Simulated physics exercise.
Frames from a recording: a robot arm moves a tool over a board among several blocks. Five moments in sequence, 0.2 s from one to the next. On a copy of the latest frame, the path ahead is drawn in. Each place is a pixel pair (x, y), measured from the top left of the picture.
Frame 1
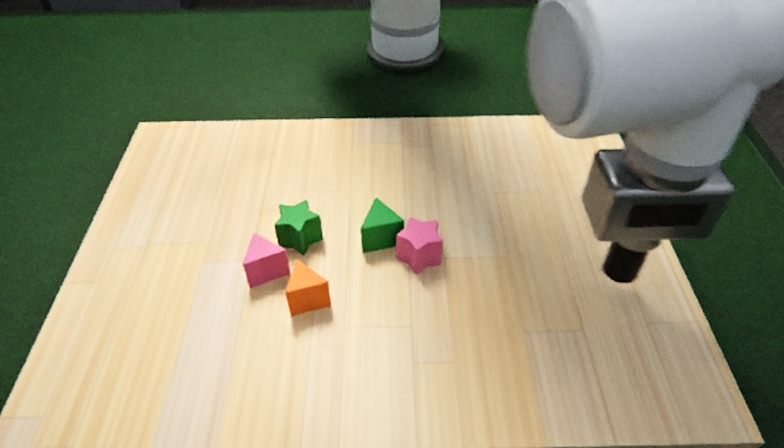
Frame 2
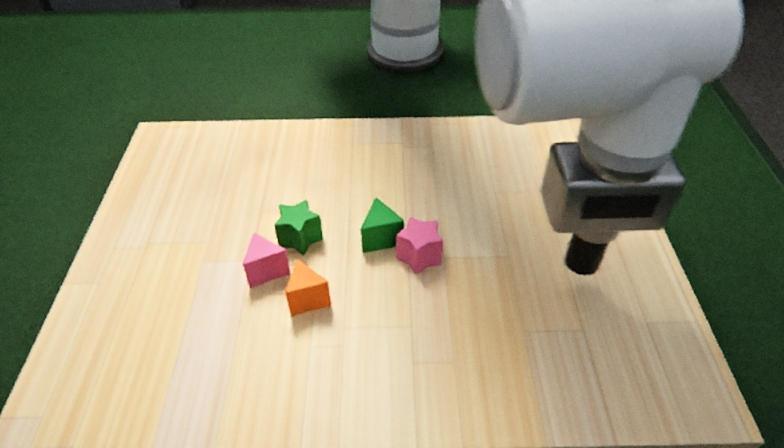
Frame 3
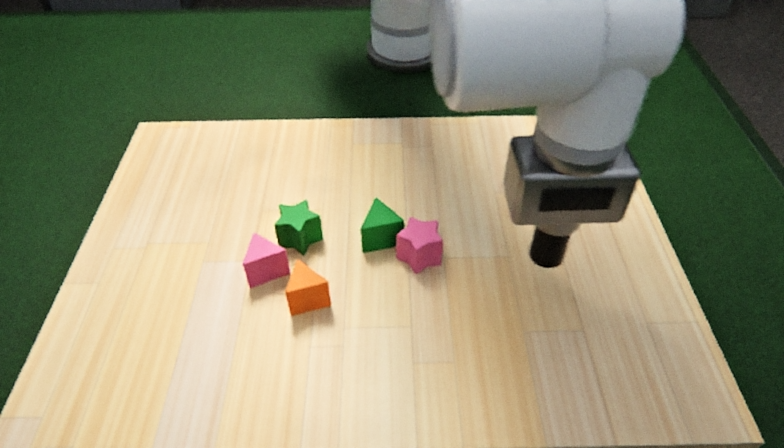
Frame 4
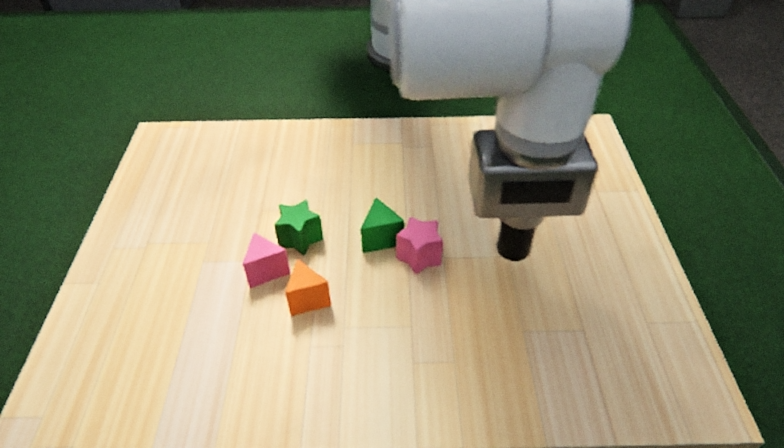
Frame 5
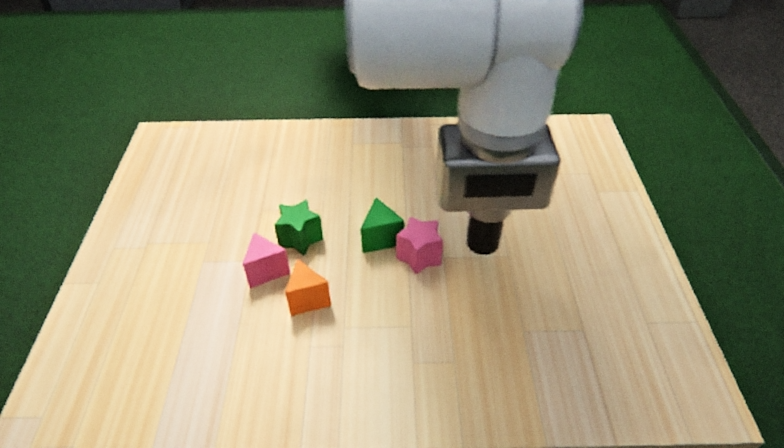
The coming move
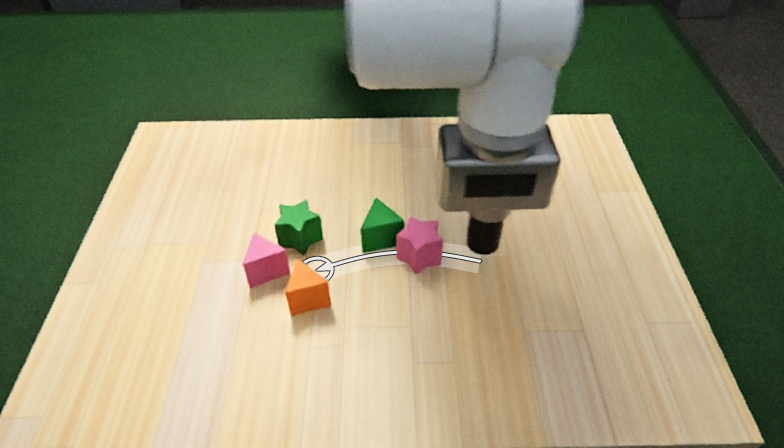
A robot arm moved its dark-tipped tool steadily left across a wooden board, drawing close to the pink star block, while the green star and the pink, orange and green three-sided blocks all stayed still.
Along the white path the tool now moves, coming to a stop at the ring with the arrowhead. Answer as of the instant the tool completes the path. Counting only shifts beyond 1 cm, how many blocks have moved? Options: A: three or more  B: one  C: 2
A
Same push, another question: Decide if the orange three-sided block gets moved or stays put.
It keeps its spot.
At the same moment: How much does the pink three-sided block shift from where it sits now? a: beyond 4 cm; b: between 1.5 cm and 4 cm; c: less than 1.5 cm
Letter b.
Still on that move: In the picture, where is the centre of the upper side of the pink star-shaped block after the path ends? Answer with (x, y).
I predict (278, 246).
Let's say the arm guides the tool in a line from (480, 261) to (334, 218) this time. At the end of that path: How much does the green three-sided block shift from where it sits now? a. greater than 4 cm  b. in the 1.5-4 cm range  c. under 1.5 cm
Answer: A.
Path on the board, from (480, 261) via (425, 253) and (370, 256), ending at (316, 271).
The first path, step by step. One third of the way, tool (425, 235); green three-sided block (358, 211); pink star-shaped block (392, 230).
Two thirds of the way, tool (368, 238); green star-shaped block (287, 205), turned 55° anticlockwise; green three-sided block (325, 204), turned 75° clockwise; pink star-shaped block (334, 234).
At the end, tool (313, 253); pink three-sided block (241, 252), turned 15° clockwise; green star-shaped block (285, 205), turned 50° anticlockwise; orange three-sided block in place; green three-sided block (321, 205), turned 100° clockwise; pink star-shaped block (278, 246).
